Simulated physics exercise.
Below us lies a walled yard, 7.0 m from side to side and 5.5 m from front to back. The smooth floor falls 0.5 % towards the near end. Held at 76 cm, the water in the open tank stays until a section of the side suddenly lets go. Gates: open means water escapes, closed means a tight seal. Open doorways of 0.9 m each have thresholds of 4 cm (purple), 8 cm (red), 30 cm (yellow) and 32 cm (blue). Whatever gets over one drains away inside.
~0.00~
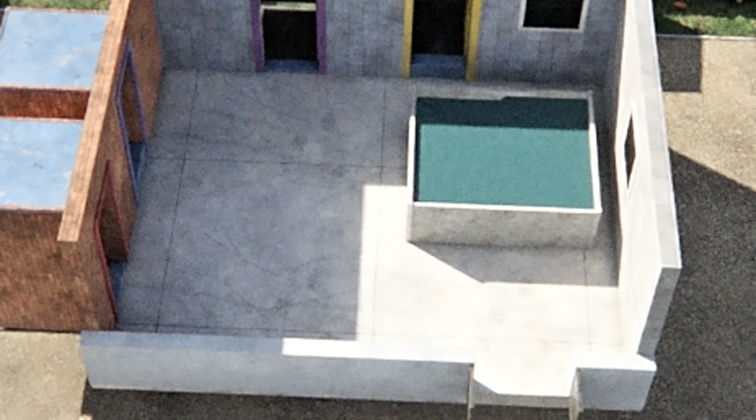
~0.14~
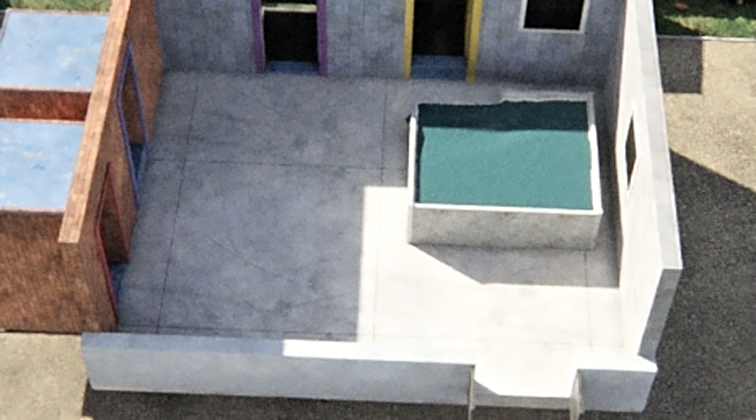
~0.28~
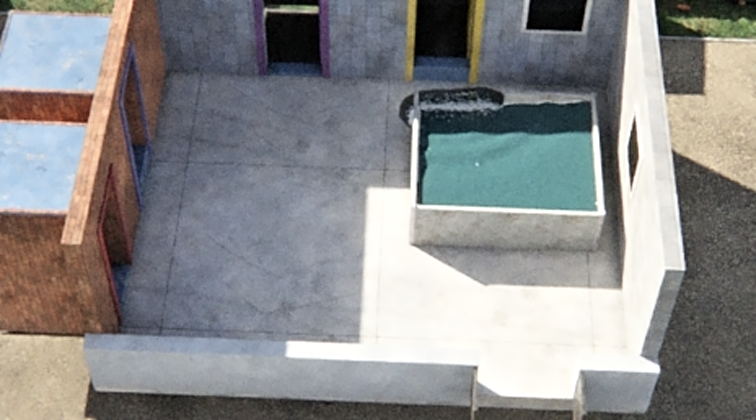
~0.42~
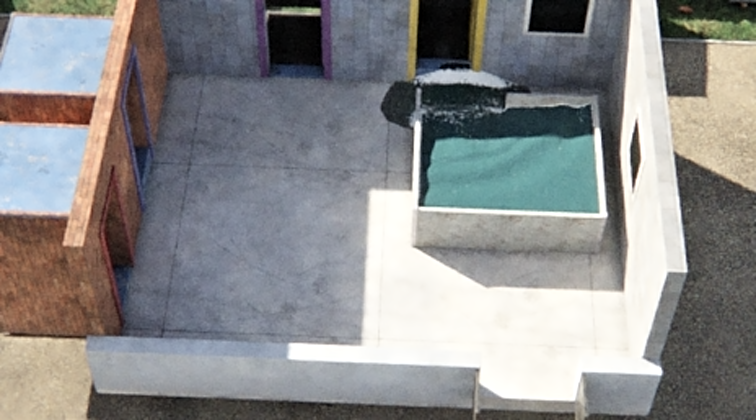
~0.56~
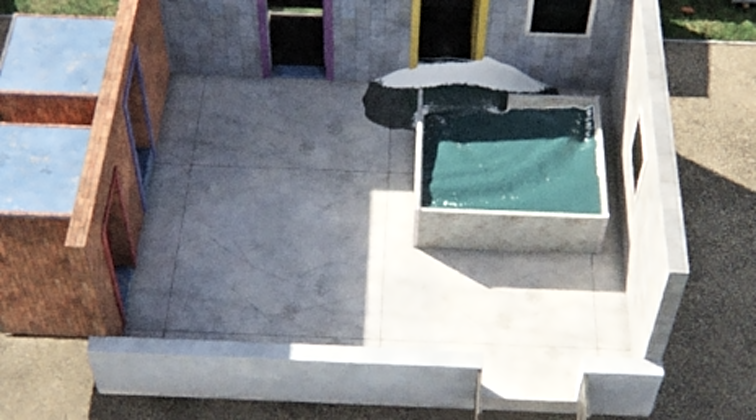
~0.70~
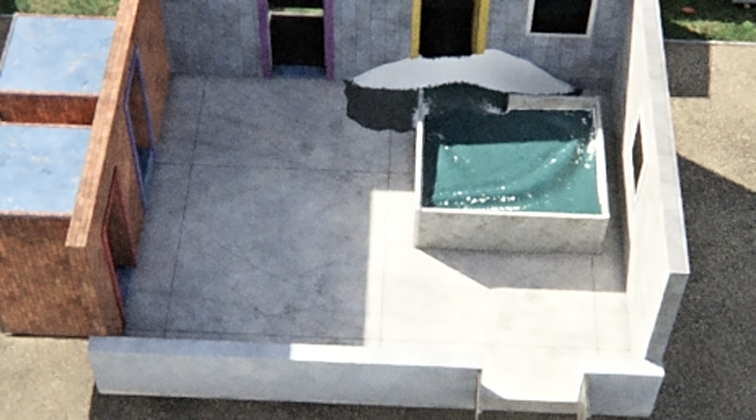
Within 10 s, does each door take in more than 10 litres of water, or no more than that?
In that time the purple door takes in more, the red door takes in more, the yellow door takes in more, the blue door takes in no more.
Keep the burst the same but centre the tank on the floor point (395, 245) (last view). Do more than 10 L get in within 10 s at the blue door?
Well, blue ends up inside the mark.
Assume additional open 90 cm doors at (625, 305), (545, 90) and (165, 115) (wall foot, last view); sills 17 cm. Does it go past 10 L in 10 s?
Less, more, more.
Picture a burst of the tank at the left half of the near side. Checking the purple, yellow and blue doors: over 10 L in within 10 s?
Door by door - purple: Out of bounds, yellow: Within bounds, blue: Within bounds.
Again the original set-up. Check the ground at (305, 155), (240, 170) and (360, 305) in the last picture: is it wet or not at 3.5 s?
Well, the first is drenched, the next drenched, the last untouched by it.
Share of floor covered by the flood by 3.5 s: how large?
Covered: Roughly 55 %.
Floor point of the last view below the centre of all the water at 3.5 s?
Centre: Approx. (447, 166) px.
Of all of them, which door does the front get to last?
The red door.
After 1.4 s water covers 20 % of the floor and is deepest (57 cm) near (452, 88); purple door 8 cm at the sill, 0 L in, red door not reached, yellow door 59 cm at the sill, 116 L in, blue door not reached.
After 2.2 s water covers 35 % of the floor and is deepest (50 cm) near (463, 88); purple door 9 cm at the sill, 5 L in, red door not reached, yellow door 50 cm at the sill, 259 L in, blue door not reached.
After 3.5 s water covers 55 % of the floor and is deepest (36 cm) near (588, 102); purple door 7 cm at the sill, 16 L in, red door 6 cm at the sill, 0 L in, yellow door 34 cm at the sill, 333 L in, blue door 17 cm at the sill, 0 L in.
After 6.0 s water covers 75 % of the floor and is deepest (24 cm) near (599, 94); purple door 6 cm at the sill, 28 L in, red door 7 cm at the sill, 0 L in, yellow door 23 cm at the sill, 343 L in, blue door 14 cm at the sill, 0 L in.
After 10.0 s water covers 100 % of the floor and is deepest (19 cm) near (634, 388); purple door 5 cm at the sill, 34 L in, red door 11 cm at the sill, 20 L in, yellow door 15 cm at the sill, 343 L in, blue door 9 cm at the sill, 0 L in.
